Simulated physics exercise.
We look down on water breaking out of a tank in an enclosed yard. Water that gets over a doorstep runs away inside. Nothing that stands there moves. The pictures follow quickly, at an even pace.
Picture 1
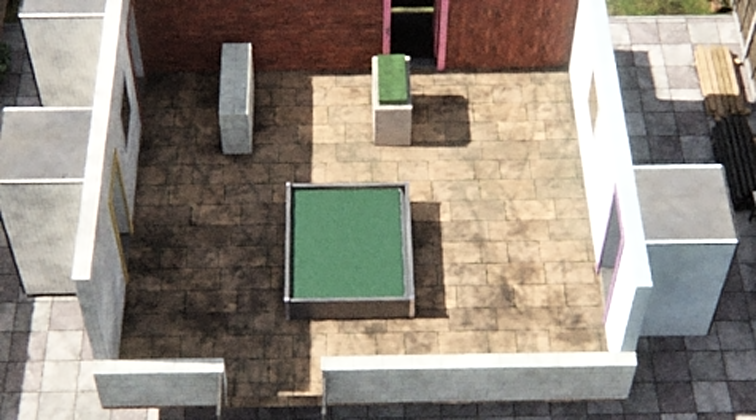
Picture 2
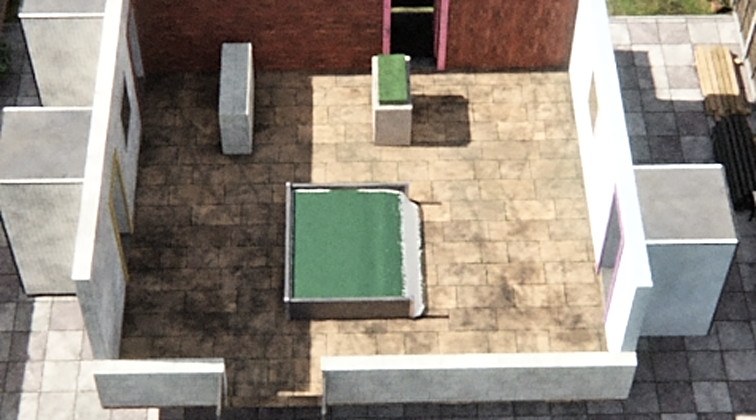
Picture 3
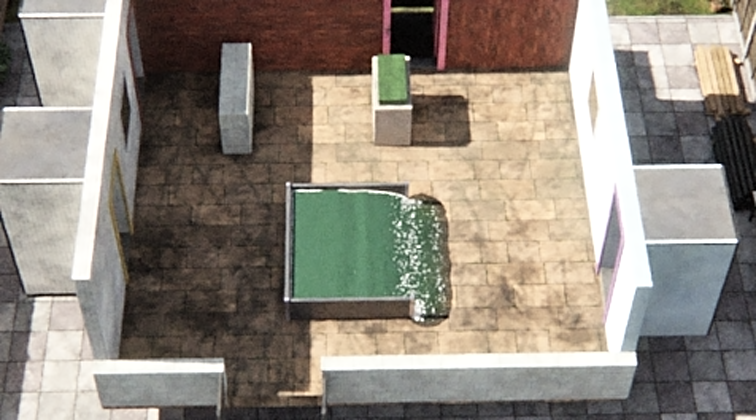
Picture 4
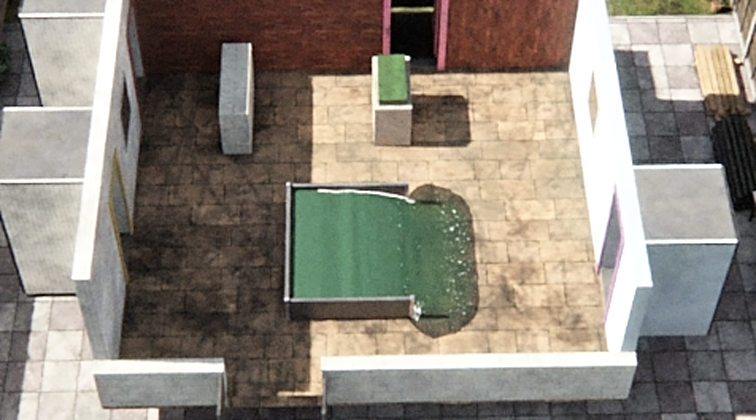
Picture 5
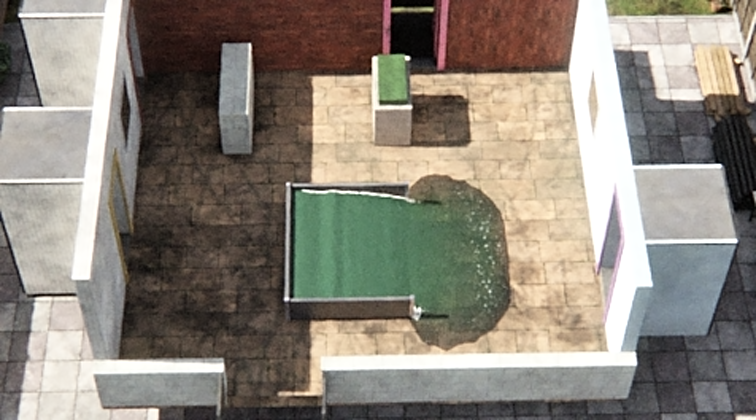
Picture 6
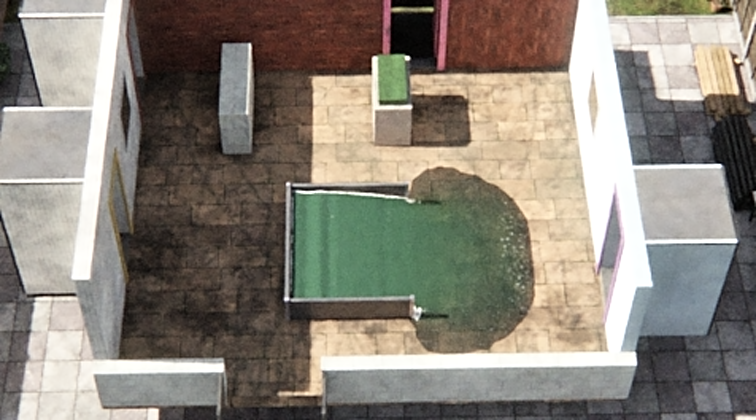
Green water lies still in a square, dark-rimmed tank, then breaks out through its right side in a walled yard seen from high above by an unmoving camera. Around it are tan paving, a red brick back wall with a pink-framed doorway, white side walls, a grey block at left and a green-topped block behind. The water pours rightward, foaming white at first, then fans into a widening, rounded dark-green sheet across the paving.
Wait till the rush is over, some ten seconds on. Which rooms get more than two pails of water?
One by one: The pink door takes more than that; the purple door stays under that; the red door stays under that; the yellow door stays under that.
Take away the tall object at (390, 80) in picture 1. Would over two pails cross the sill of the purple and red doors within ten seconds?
Purple is under; red keeps below it.
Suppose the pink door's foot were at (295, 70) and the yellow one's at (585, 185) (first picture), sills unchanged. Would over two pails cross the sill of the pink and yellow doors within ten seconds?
Then: The pink one keeps below it, the yellow one takes more.
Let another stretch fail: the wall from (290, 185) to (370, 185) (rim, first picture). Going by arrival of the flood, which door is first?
The pink one.
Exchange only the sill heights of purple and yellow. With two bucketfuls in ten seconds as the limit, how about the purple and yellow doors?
Then: Purple takes more; yellow stays under.
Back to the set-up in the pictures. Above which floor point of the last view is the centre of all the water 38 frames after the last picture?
I would point to (466, 227).
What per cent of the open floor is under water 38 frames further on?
Roughly 55 per cent.
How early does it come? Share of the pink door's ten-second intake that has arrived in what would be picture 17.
Roughly 0 per cent.
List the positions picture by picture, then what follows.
Still water in the tank at (349, 243), in the first picture.
The front is at (418, 316), out from the gap at (407, 253), in the second picture.
Water pours out at (407, 254) and has run to (430, 322), in the third picture.
The front is at (452, 328), out from the gap at (407, 254), in the fourth picture.
Water pours out at (407, 255) and has run to (485, 327), in the fifth picture.
The front is at (521, 311), out from the gap at (407, 254), in the sixth picture.
A moment on, water covers 25 % of the floor; the pink door not reached, the purple door wet at the sill, nothing in, the red door not reached, the yellow door not reached.
Next, water covers 30 % of the floor; the pink door not reached, the purple door wet at the sill, nothing in, the red door not reached, the yellow door not reached.
Then, water covers 35 % of the floor; the pink door not reached, the purple door wet at the sill, nothing in, the red door not reached, the yellow door not reached.
Later, water covers 55 % of the floor; the pink door wet at the sill, nothing in, the purple door wet at the sill, nothing in, the red door not reached, the yellow door not reached.
In the end, water covers 80 % of the floor; the pink door over two buckets in, the purple door wet at the sill, nothing in, the red door wet at the sill, nothing in, the yellow door wet at the sill, nothing in.
